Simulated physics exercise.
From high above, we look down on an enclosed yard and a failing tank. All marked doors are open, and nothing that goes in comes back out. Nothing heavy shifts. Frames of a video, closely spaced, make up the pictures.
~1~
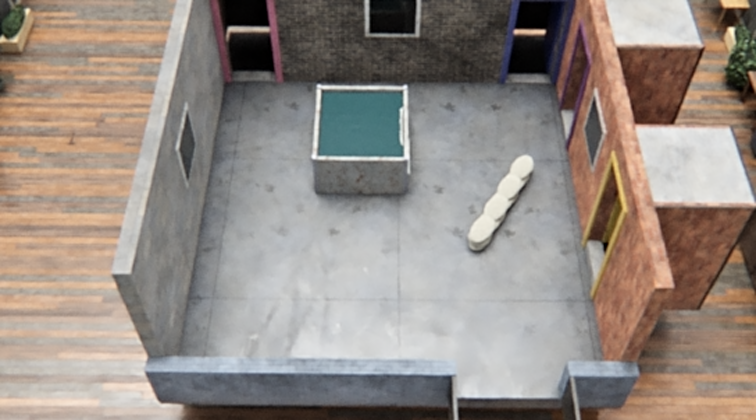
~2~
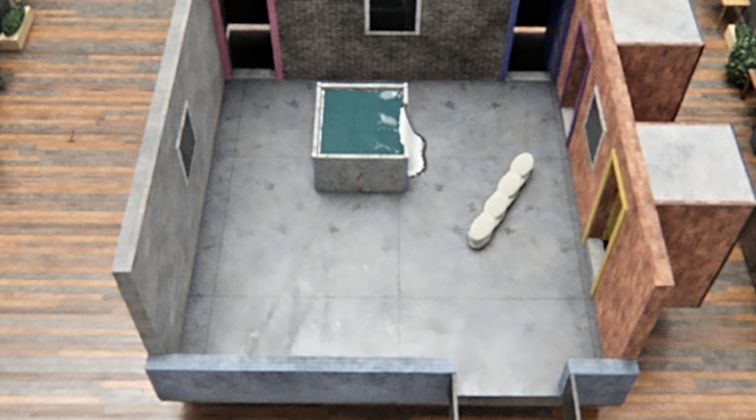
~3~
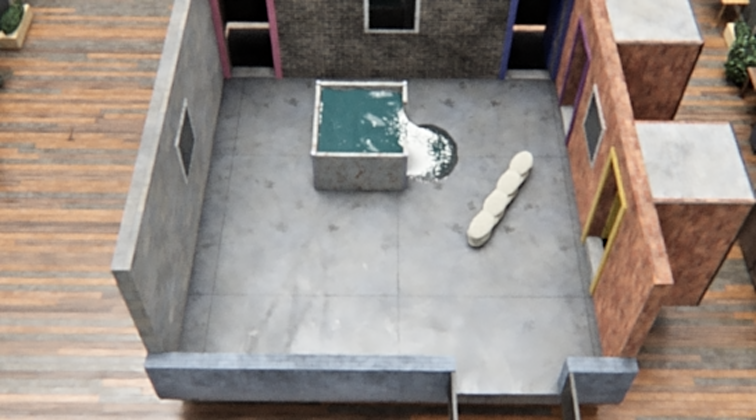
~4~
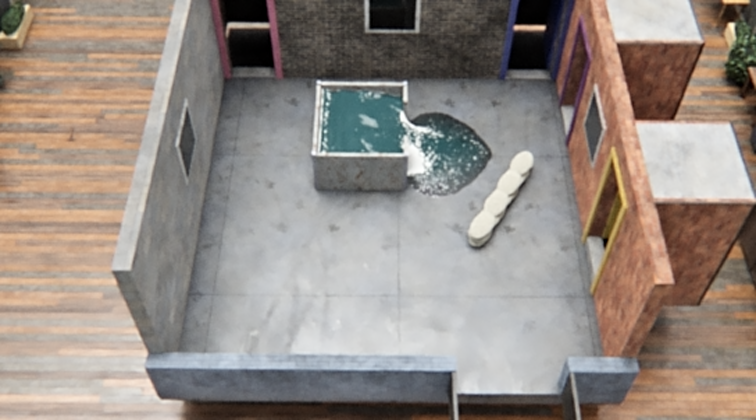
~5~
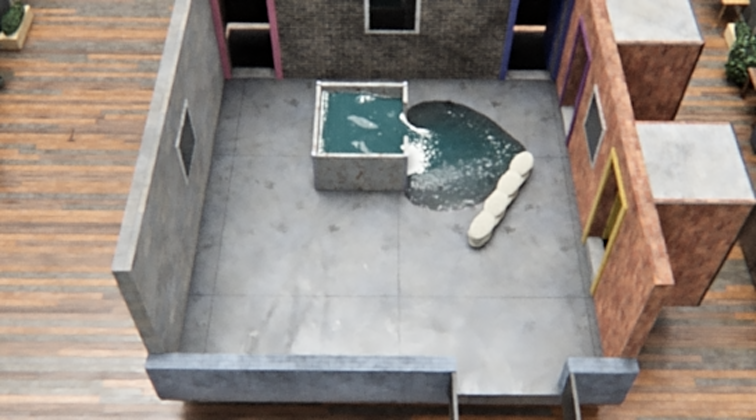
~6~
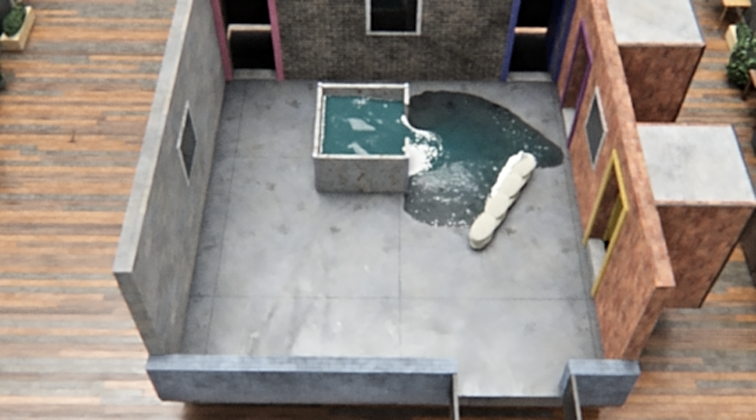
In a walled concrete yard seen from above, a square tank of green water sits whole near a row of pale rounded blocks. Water bursts from the tank's right side, foaming onto the floor, then fans outward, reaches the blocks and spreads around their upper end toward the right wall.
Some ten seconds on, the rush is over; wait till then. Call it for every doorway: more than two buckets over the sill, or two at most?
My call: The yellow door two at most; the pink door two at most; the blue door more than two; the purple door more than two.
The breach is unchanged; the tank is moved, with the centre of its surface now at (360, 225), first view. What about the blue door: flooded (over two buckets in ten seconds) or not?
Briefly, blue crosses the line.
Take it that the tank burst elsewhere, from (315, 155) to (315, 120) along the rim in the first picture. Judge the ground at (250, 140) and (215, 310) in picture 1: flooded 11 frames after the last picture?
Note: Point one inundated; point two inundated.
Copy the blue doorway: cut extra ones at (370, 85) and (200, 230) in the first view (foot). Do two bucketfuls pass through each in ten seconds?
As listed: Takes less, takes less.
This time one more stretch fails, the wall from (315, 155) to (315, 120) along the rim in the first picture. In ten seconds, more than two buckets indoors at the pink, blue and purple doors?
In short: Pink door takes more, blue door holds, purple door stays under.
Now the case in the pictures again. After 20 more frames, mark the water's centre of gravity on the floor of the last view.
About (436, 164).
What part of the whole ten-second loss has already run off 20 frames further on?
I'd put it at 55 per cent.
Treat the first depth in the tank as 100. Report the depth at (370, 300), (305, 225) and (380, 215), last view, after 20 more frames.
Estimated readings in sequence: 2, 2, 2 percent.
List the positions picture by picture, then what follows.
In the first picture, the tank at (361, 125) is whole and still.
In the second picture, the front is at (416, 173), out from the gap at (403, 142).
In the third picture, water pours out at (403, 142) and has run to (452, 164).
In the fourth picture, the front is at (485, 159), out from the gap at (403, 142).
In the fifth picture, the front is at (521, 160), out from the gap at (403, 143).
In the sixth picture, water pours out at (404, 145) and has run to (557, 152).
A moment on, water covers 20 % of the floor; the yellow door not reached, the pink door not reached, the blue door wet at the sill, nothing in, the purple door over two buckets in.
Next, water covers 30 % of the floor; the yellow door not reached, the pink door not reached, the blue door over two buckets in, the purple door far over two buckets in.
Then, water covers 45 % of the floor; the yellow door wet at the sill, nothing in, the pink door not reached, the blue door far over two buckets in, the purple door far over two buckets in.
Later, water covers 65 % of the floor; the yellow door wet at the sill, nothing in, the pink door not reached, the blue door far over two buckets in, the purple door far over two buckets in.
In the end, water covers 80 % of the floor; the yellow door wet at the sill, nothing in, the pink door wet at the sill, nothing in, the blue door far over two buckets in, the purple door far over two buckets in.
